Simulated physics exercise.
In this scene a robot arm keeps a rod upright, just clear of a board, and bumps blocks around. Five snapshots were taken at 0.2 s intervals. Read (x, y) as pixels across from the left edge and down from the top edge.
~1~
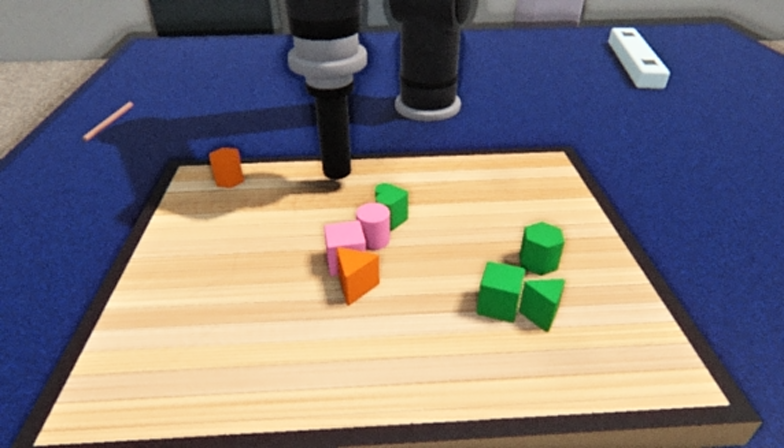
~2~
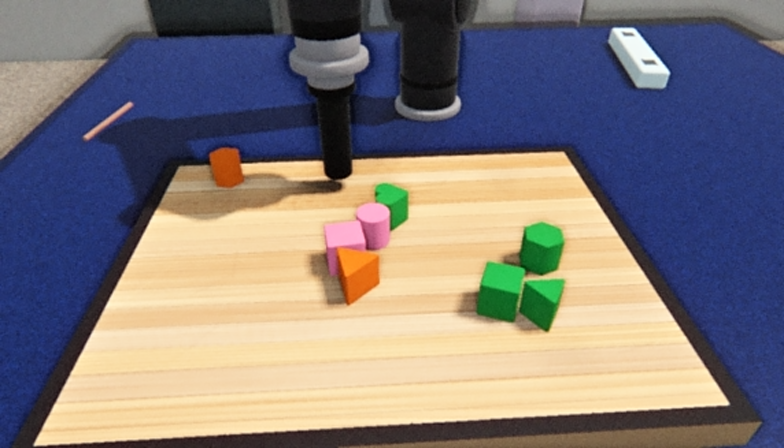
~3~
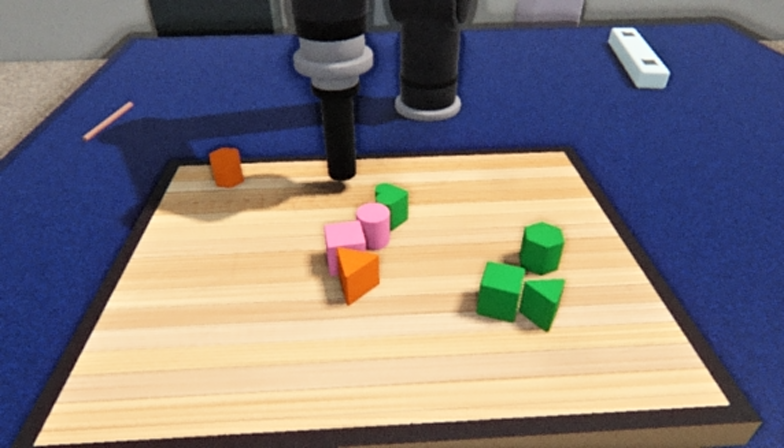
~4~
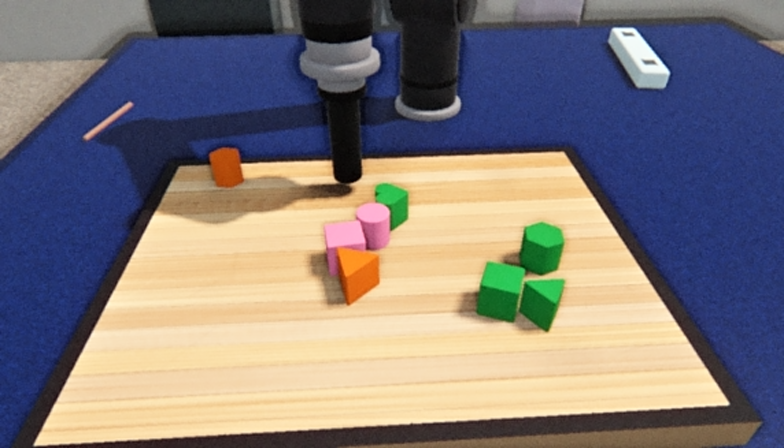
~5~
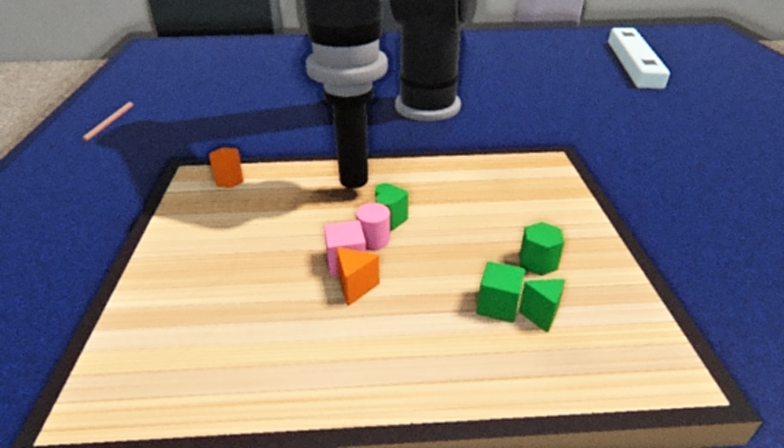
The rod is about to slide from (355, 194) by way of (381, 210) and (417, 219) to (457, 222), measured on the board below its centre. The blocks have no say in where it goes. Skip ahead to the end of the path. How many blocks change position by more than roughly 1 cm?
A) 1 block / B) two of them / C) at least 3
My pick is A.
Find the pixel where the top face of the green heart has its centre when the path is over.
Final place: (422, 212).
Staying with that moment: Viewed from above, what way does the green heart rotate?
Direction: Clockwise.
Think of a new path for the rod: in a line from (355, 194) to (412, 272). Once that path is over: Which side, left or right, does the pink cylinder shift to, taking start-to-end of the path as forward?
It's set to shift right.
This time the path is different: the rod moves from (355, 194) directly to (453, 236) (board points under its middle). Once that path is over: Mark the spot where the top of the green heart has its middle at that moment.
(418, 218)
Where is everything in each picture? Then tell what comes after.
Rod's lower end at (337, 173); pink cylinder at (373, 212); green heart at (389, 193), in the first frame.
Rod at (339, 174); blocks still, in the second frame.
Rod at (342, 175); blocks still, in the third frame.
Rod at (348, 177); blocks still, in the fourth frame.
Rod at (354, 182); pink cylinder at (373, 212); green heart at (389, 193), in the fifth frame.
What follows on the original path. One third of the way, rod at (381, 197); green heart at (400, 199).
Two thirds of the way, rod at (417, 206); green heart at (419, 212), turned 65° clockwise.
At the end, rod at (458, 209); pink cylinder still; green heart at (422, 212), turned 80° clockwise.
